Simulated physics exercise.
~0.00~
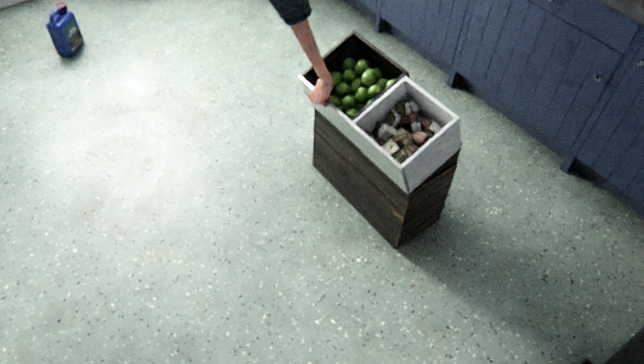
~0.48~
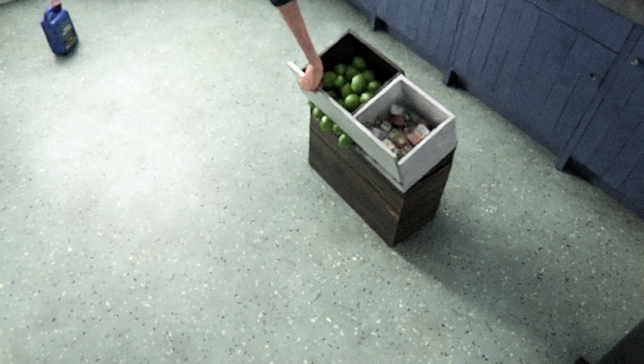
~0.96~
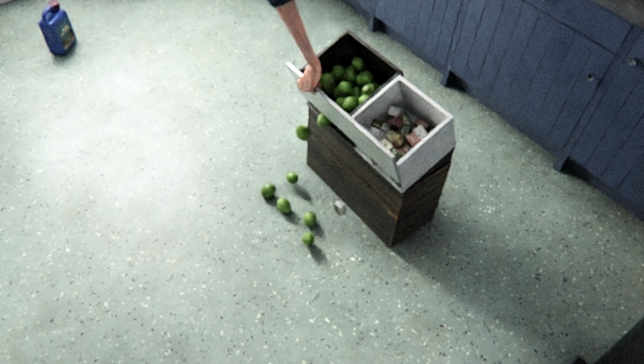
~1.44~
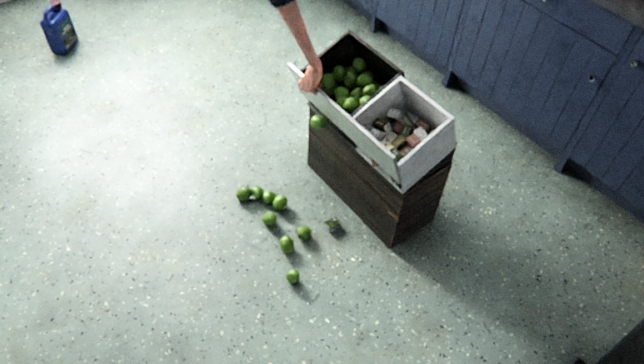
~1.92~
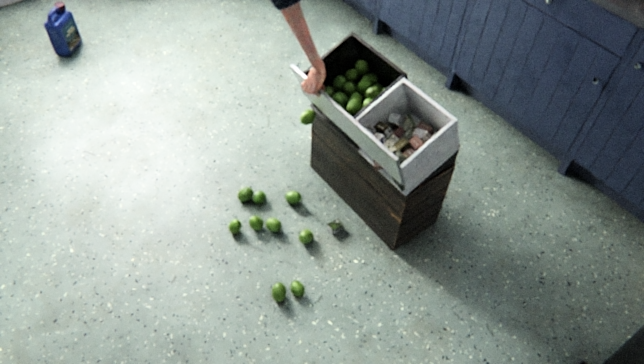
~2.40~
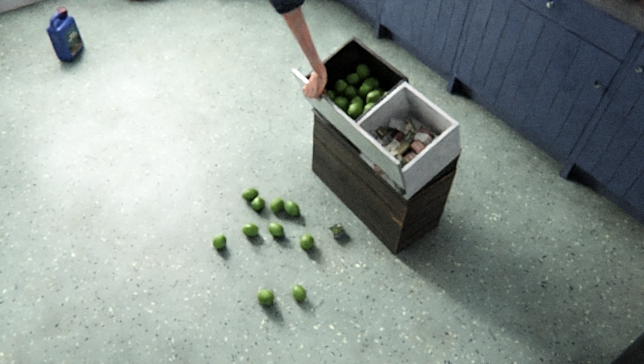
Limes spilling from a crate as a hand lifts its front gate, scattering on the speckled floor and settling, most staying inside.
